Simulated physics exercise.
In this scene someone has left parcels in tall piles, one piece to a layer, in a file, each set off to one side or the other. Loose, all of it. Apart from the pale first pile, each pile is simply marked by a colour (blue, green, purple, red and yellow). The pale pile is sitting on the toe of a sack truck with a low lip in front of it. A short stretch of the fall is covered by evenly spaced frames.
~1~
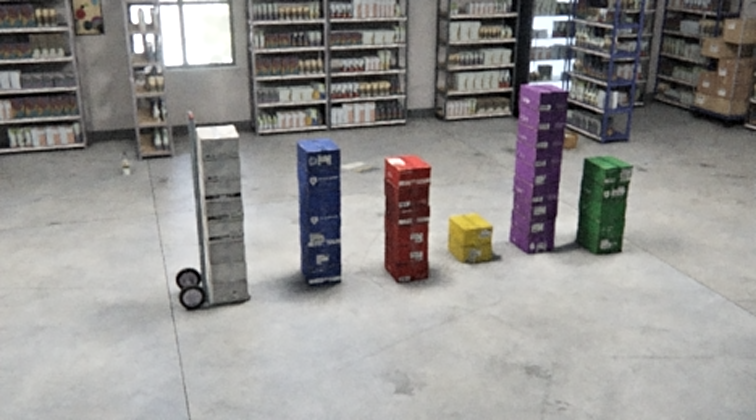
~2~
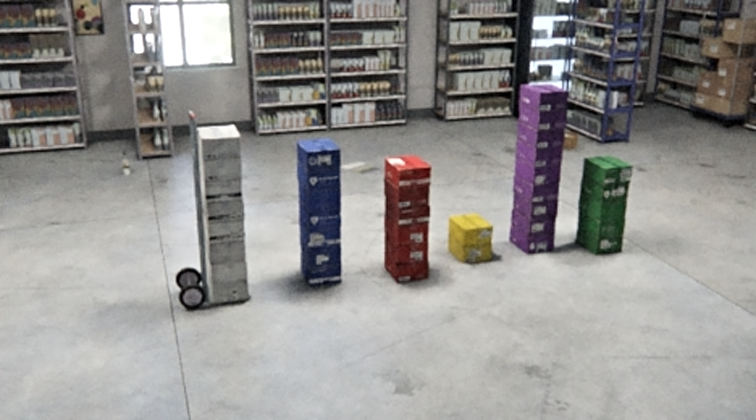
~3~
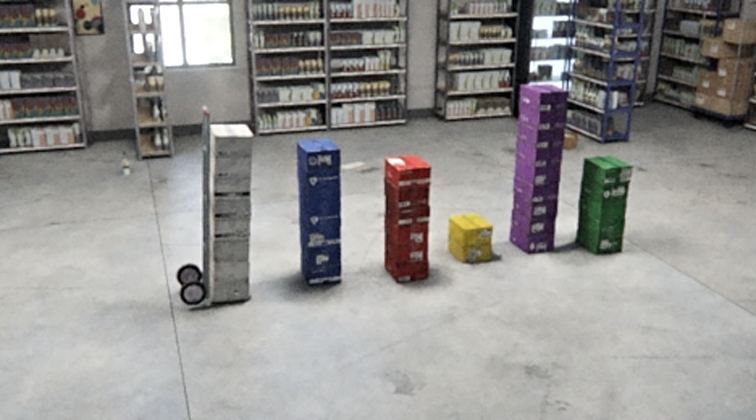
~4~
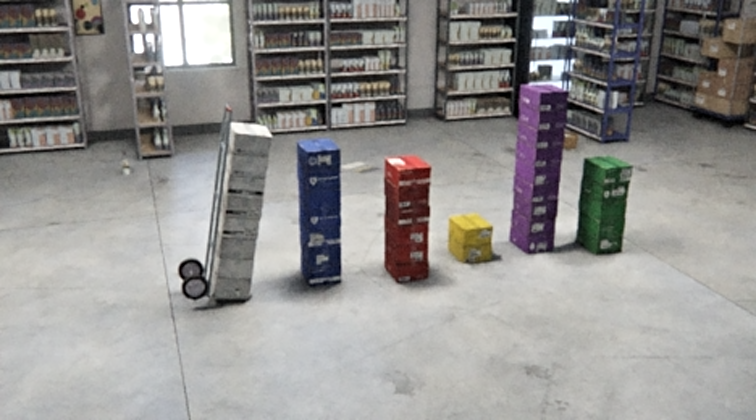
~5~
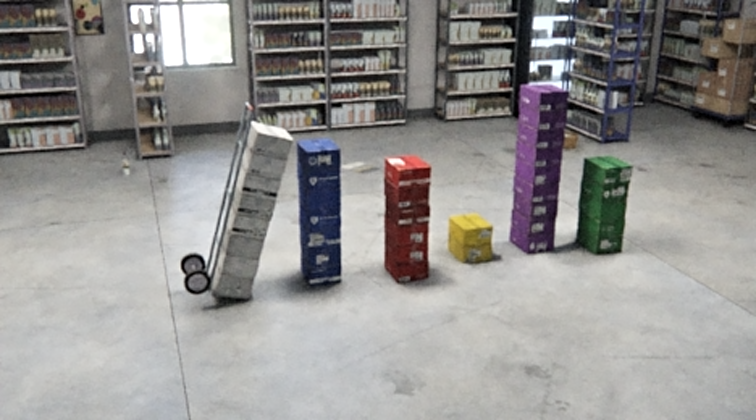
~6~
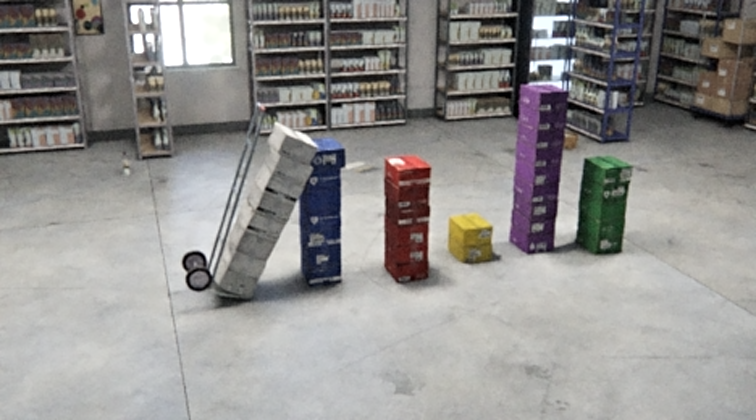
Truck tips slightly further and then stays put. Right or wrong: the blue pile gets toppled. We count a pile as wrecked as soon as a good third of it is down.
Right.
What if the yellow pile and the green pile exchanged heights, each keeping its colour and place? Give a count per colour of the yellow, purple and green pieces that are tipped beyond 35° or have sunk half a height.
Yellow 0, purple 0, green 0.
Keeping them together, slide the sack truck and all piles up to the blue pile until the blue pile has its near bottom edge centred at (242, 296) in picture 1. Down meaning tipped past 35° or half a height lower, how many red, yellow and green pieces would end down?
Result - red at 0, yellow at 0, green at 0.
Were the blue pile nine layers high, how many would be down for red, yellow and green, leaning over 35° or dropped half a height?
Going pile by pile: Red 5, yellow 0, green 0.
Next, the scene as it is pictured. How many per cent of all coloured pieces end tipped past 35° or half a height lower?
Some 40 per cent of them.
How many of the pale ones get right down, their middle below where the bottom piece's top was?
Altogether it is 7.
Just after the last frame, 8 of the pale pile down; none of the 7 blue parcels down (0 of 29 in all colours); top blue parcel tilted a little.
A moment on, 8 of the pale pile down; 6 of the 7 blue parcels down (6 of 29 in all colours); top blue parcel tilted barely, about its own height lower; top red parcel tilted clearly.
Further on, 7 of the pale pile down; 6 of the 7 blue parcels down (11 of 29 in all colours); top blue parcel upside down; top red parcel upside down.
When it is over, 7 of the pale pile down; 6 of the 7 blue parcels down (11 of 29 in all colours); top blue parcel upside down; top red parcel upside down. In pixels of the last frame, middles, top blue parcel near (428, 209), top red parcel near (576, 247).
